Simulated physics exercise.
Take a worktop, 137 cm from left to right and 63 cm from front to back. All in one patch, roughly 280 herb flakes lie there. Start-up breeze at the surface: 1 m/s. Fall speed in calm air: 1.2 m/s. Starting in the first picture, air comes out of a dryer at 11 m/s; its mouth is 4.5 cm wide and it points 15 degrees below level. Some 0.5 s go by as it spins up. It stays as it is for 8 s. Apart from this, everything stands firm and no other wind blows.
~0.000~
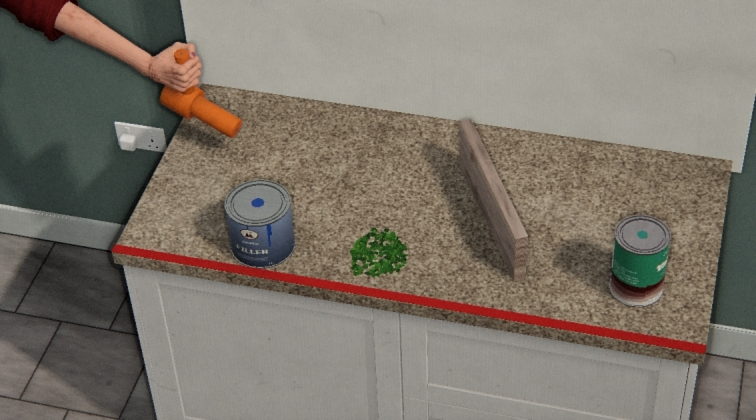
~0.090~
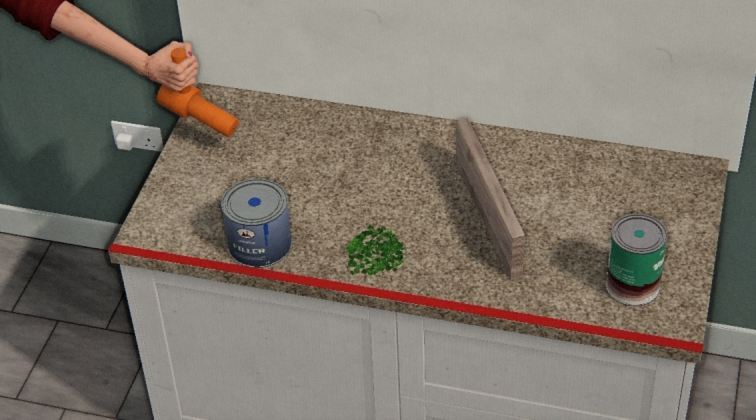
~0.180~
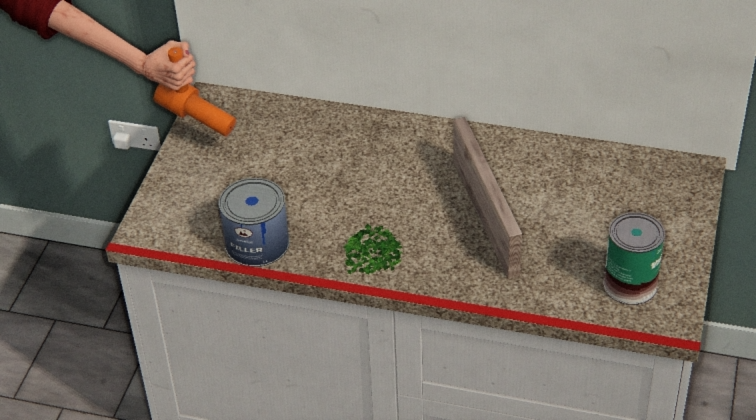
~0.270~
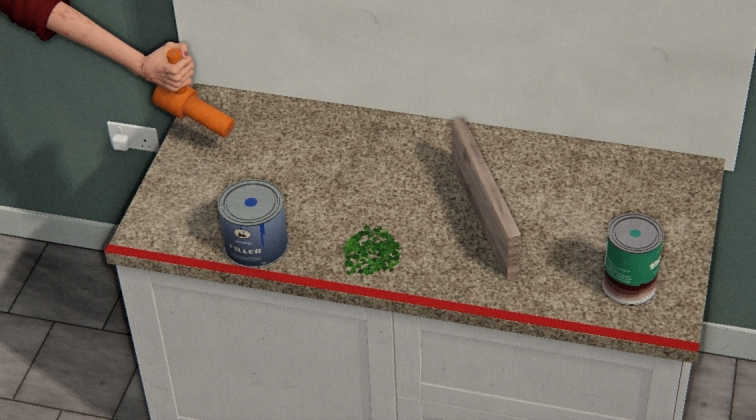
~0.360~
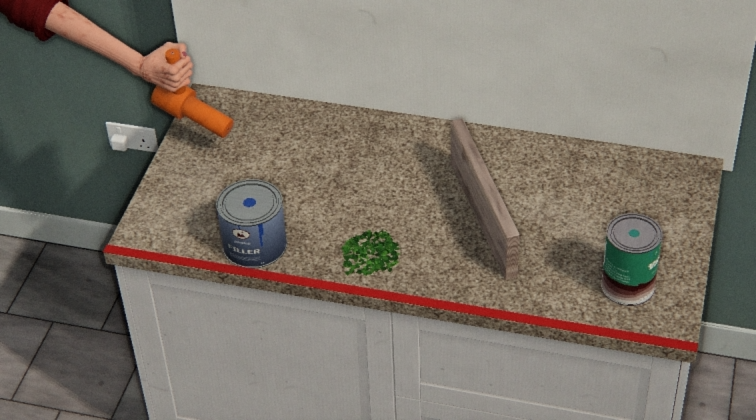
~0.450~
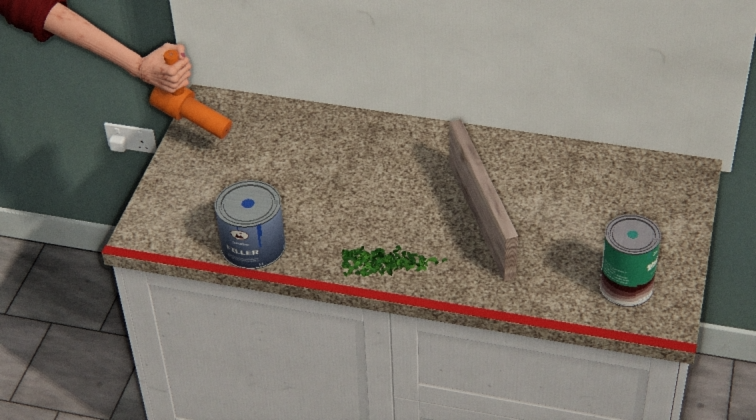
A small heap of green flakes sat still on a speckled worktop while a hand held an orange dryer at the left, then the flakes spread out, some shifting right toward a wooden board.
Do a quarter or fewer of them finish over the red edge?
No, more than a quarter do.
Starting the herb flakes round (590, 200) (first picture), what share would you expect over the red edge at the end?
Roughly 0 per cent.
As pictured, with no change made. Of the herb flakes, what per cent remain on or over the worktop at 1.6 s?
That works out to roughly 0 % remaining.
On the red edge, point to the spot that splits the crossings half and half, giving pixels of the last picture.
At roughly pixel (473, 316).
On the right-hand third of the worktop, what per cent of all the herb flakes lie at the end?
I'd put it at about 0 percent.
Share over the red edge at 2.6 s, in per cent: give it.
Roughly 100 per cent.
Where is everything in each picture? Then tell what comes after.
In the first frame, the middle of the herb flakes is near (381, 253), none has stirred yet and the mouth of the dryer is at (237, 129).
In the second frame, the middle of the herb flakes is near (378, 250), none has stirred yet and the red edge is centred on (393, 300).
In the third frame, the middle of the herb flakes is near (375, 249), none has stirred yet, the top of a tin is at (252, 200) and the top of a board is at (486, 174).
In the fourth frame, the middle of the herb flakes is near (374, 250) and none has stirred yet.
In the fifth frame, the middle of the herb flakes is near (373, 250) and none has stirred yet.
In the sixth frame, the middle of the herb flakes is near (383, 262), the farthest in sight from the dryer is at (445, 261) and about 50 % have left their places.
After 1.6 s, 0 % are on the move or not yet settled, 100 % are over the red edge.
After 2.6 s, 0 % are on the move or not yet settled, 100 % are over the red edge.
After 4.4 s, 0 % are on the move or not yet settled, 100 % are over the red edge.
After 8.0 s, at the end, 100 % are over the red edge.
